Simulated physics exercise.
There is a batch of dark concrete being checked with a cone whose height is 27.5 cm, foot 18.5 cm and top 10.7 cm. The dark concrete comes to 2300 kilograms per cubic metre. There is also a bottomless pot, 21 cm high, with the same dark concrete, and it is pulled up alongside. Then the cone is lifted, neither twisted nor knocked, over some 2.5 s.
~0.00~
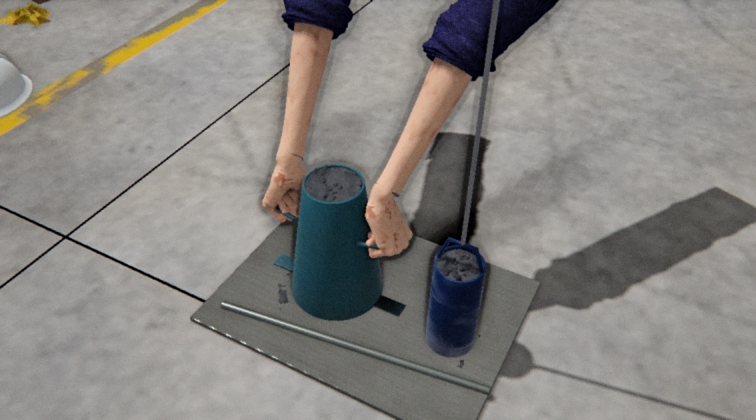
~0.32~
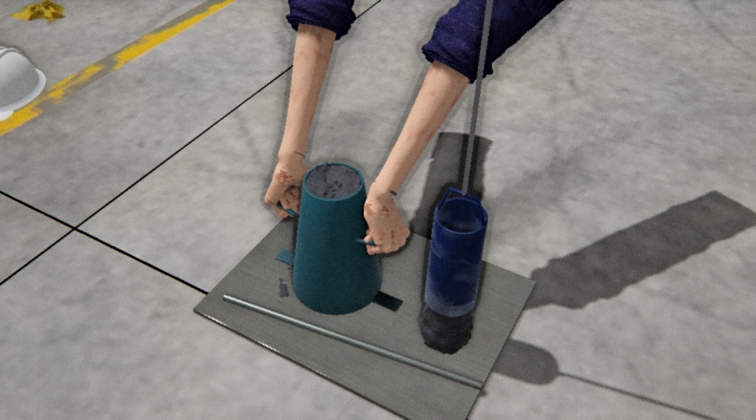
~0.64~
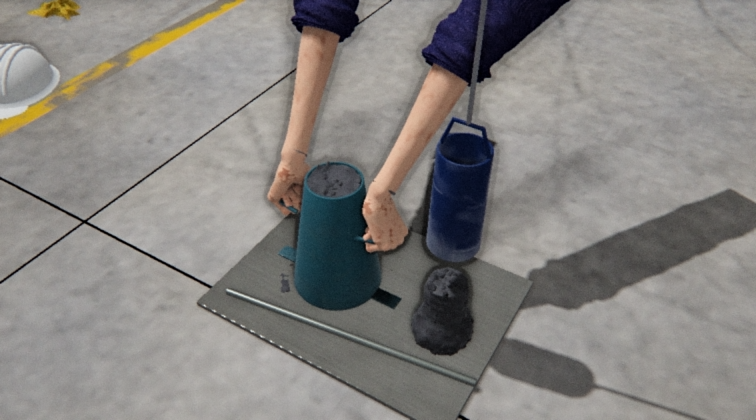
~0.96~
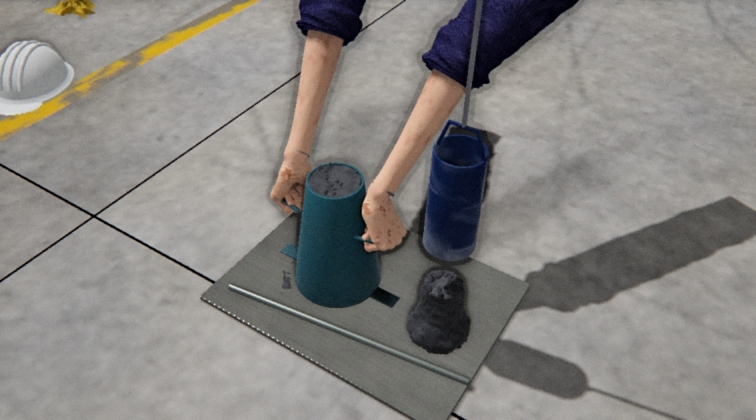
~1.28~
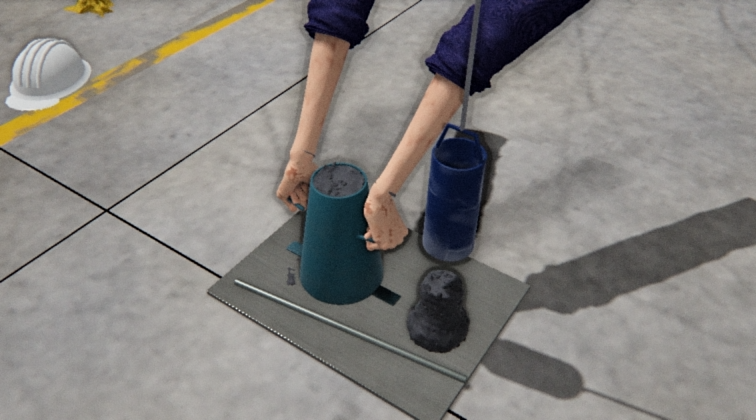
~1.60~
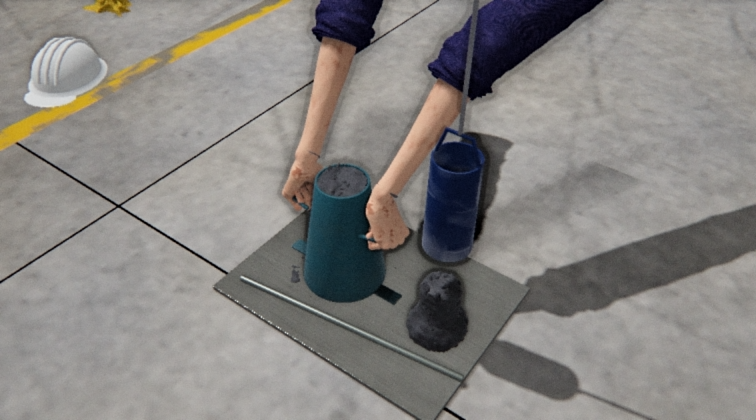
Two hands grip a green cone while a blue pot lifts off a dark concrete mound.
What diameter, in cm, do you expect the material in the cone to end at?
I would say about 24 cm.
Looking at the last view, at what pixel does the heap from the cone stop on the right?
I'd point to somewhere near (395, 271).
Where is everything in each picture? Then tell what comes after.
In the first picture, middle of the pot's mouth at (460, 265), still down; middle of the cone's top at (334, 185), not yet moved.
In the second picture, middle of the pot's mouth at (461, 217), raised 11 cm; middle of the cone's top at (334, 182), not yet moved.
In the third picture, middle of the pot's mouth at (465, 150), raised 25 cm; what the pot left 15 cm high and 13 cm wide, top at (448, 282); middle of the cone's top at (334, 181), not yet moved.
In the fourth picture, middle of the pot's mouth at (461, 152), raised 26 cm; what the pot left 15 cm high and 13 cm wide, top at (444, 283); middle of the cone's top at (335, 181), not yet moved.
In the fifth picture, middle of the pot's mouth at (459, 155), raised 26 cm; what the pot left 15 cm high and 13 cm wide, top at (443, 284); middle of the cone's top at (339, 181), not yet moved.
In the sixth picture, middle of the pot's mouth at (457, 159), raised 26 cm; what the pot left 15 cm high and 13 cm wide, top at (442, 284); middle of the cone's top at (342, 182), not yet moved.
After 2.2 s, the cone is up 6.1 cm; the dark concrete has come down 4.2 cm to 23 cm and is 21 cm wide.
After 2.8 s, the cone is up 16 cm; the dark concrete has come down 7.3 cm to 20 cm and is 23 cm wide.
After 3.5 s, the cone is up 28 cm; the dark concrete has come down 7.5 cm to 20 cm and is 24 cm wide.
After 4.2 s, the cone is clear; the dark concrete has come down 7.6 cm to 20 cm and is 24 cm wide.
After 4.8 s, at rest, the cone is clear; the dark concrete has come down 7.6 cm to 20 cm and is 24 cm wide.
